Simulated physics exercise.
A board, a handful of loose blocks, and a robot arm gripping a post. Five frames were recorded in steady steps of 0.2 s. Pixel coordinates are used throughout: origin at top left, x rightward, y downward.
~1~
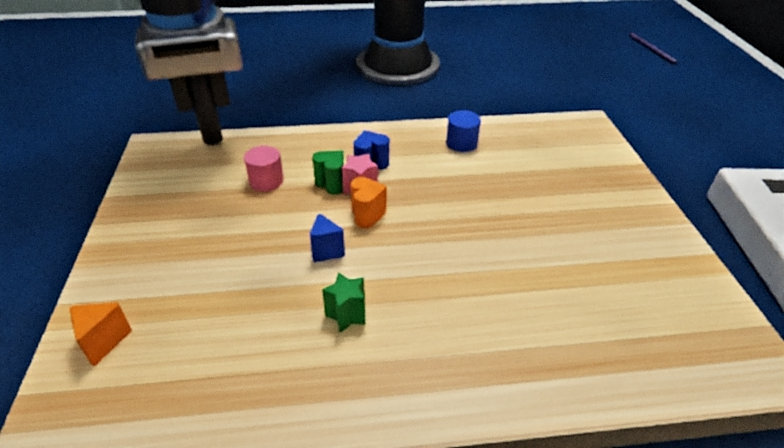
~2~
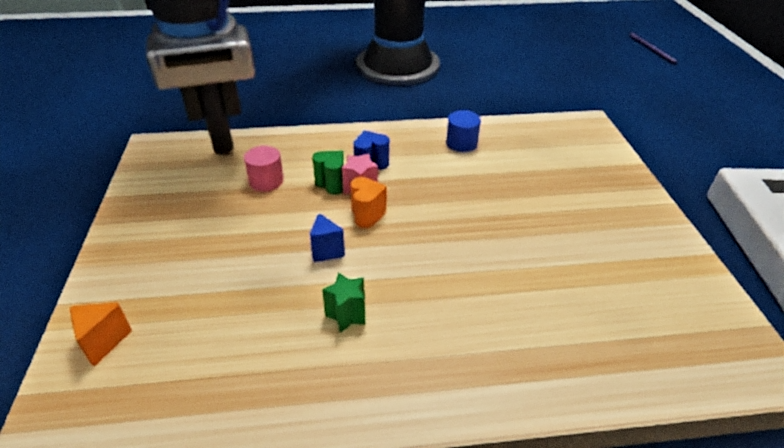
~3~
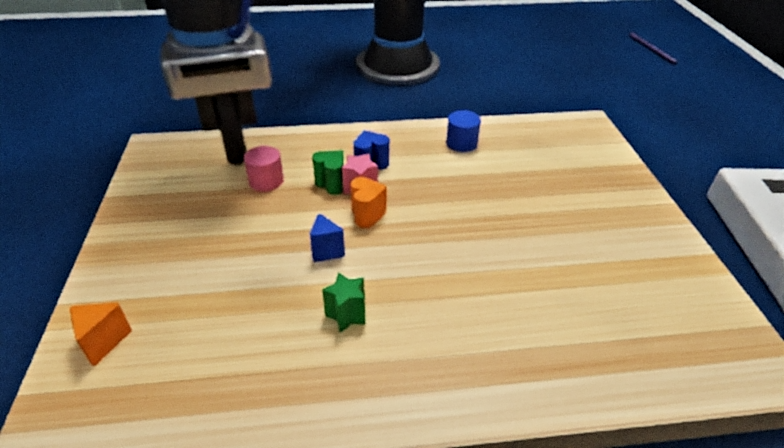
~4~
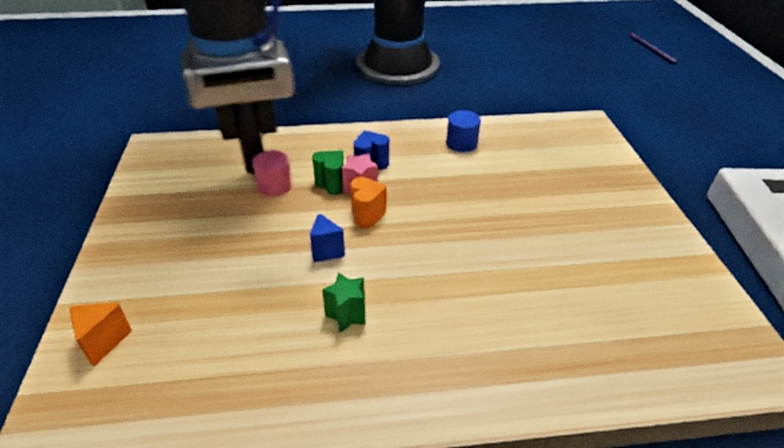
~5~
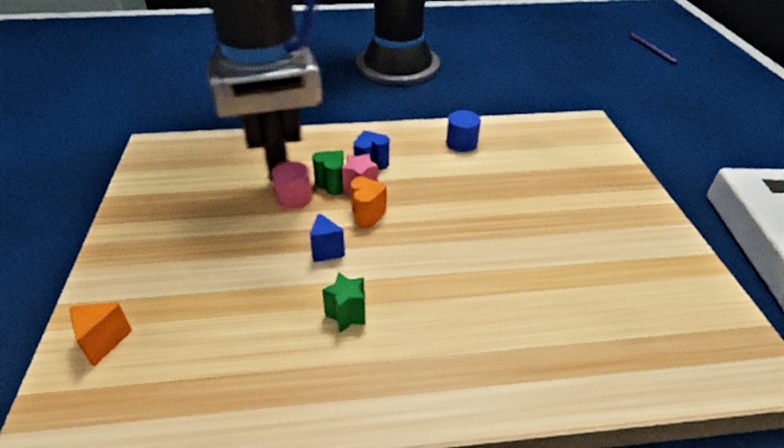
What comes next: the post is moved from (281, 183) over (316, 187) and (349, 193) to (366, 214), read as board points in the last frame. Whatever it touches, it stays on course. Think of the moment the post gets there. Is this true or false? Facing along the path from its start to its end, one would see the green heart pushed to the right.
The statement is false.
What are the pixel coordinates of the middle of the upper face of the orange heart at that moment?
The centre of its top face lies at (382, 206).
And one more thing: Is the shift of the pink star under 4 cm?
No.
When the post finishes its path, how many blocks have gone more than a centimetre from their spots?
It moves three or more blocks.
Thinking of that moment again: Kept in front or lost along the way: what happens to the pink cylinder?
I expect it to be beside or behind the post.
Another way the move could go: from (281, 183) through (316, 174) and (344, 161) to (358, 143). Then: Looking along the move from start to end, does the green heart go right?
The answer is yes.
On the path given first. One third of the way, post at (316, 181); pink cylinder at (306, 179); green heart at (343, 159); pink star at (369, 164).
Two thirds of the way, post at (350, 188); pink cylinder at (306, 179); green heart at (369, 160); pink star at (396, 166).
At the end, post at (366, 208); pink cylinder at (306, 179); green heart at (370, 160); pink star at (397, 166); orange heart at (382, 206).
